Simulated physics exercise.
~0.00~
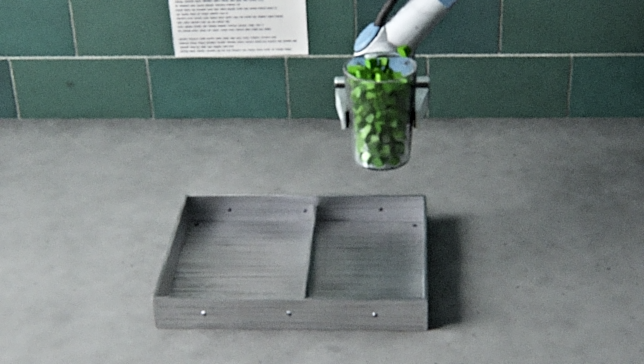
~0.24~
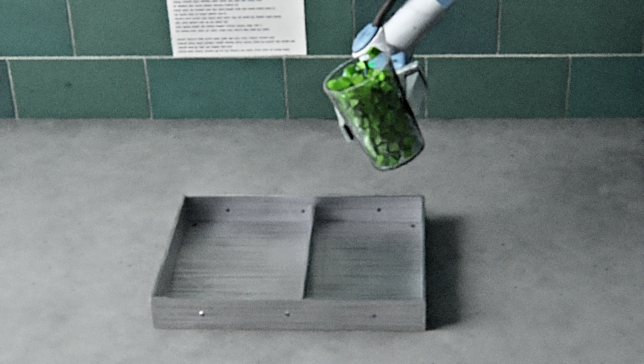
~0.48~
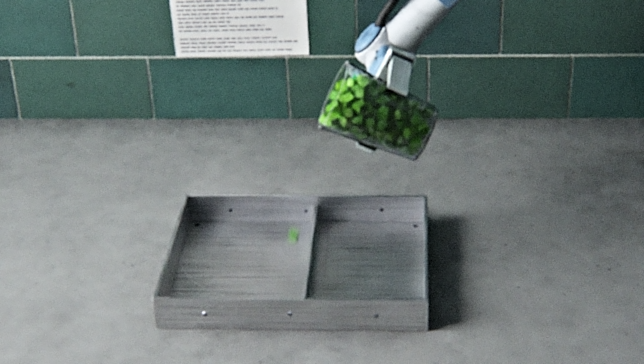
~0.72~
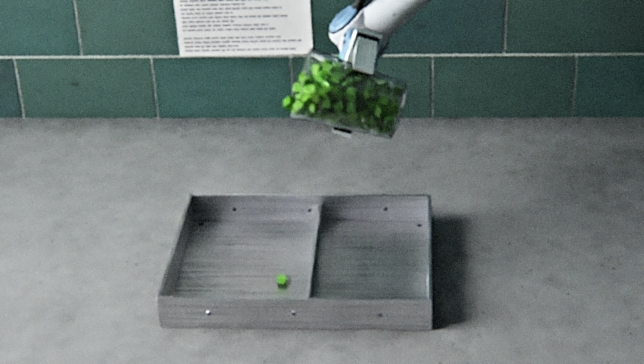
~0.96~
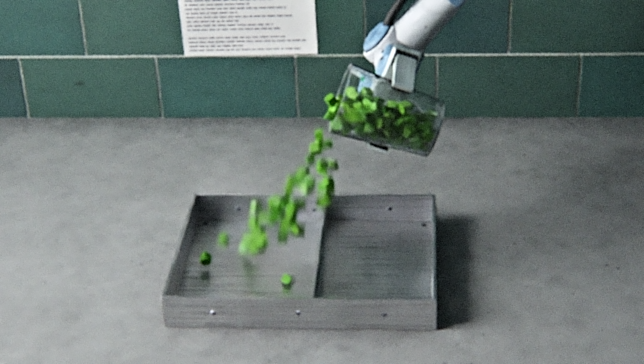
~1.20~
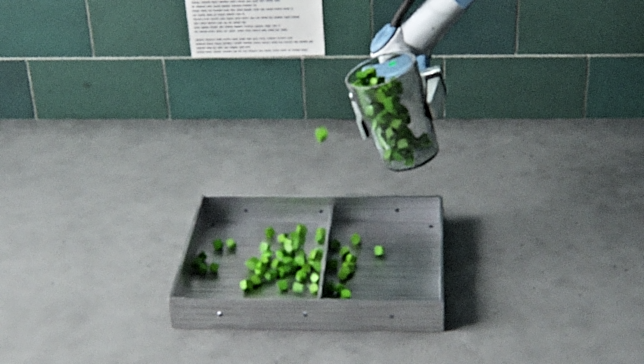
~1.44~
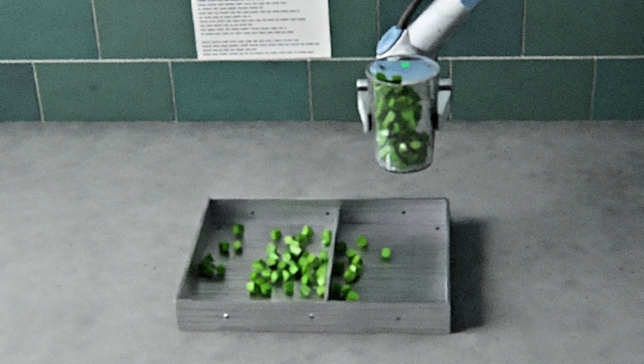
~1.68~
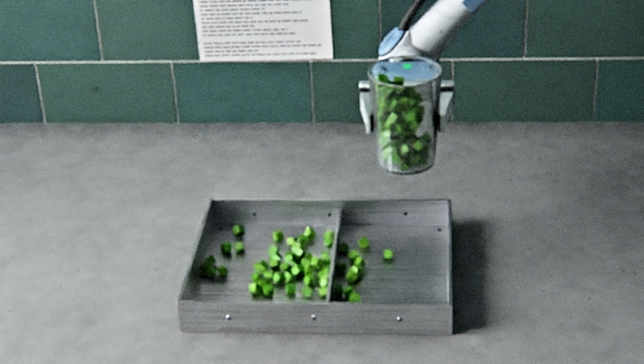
A robotic gripper tips a clear beaker of green vegetable dice to the left above a grey divided tray, spilling some, then turns it upright again. Most of the fallen dice rest in the left part, a few in the right, and many remain in the beaker.
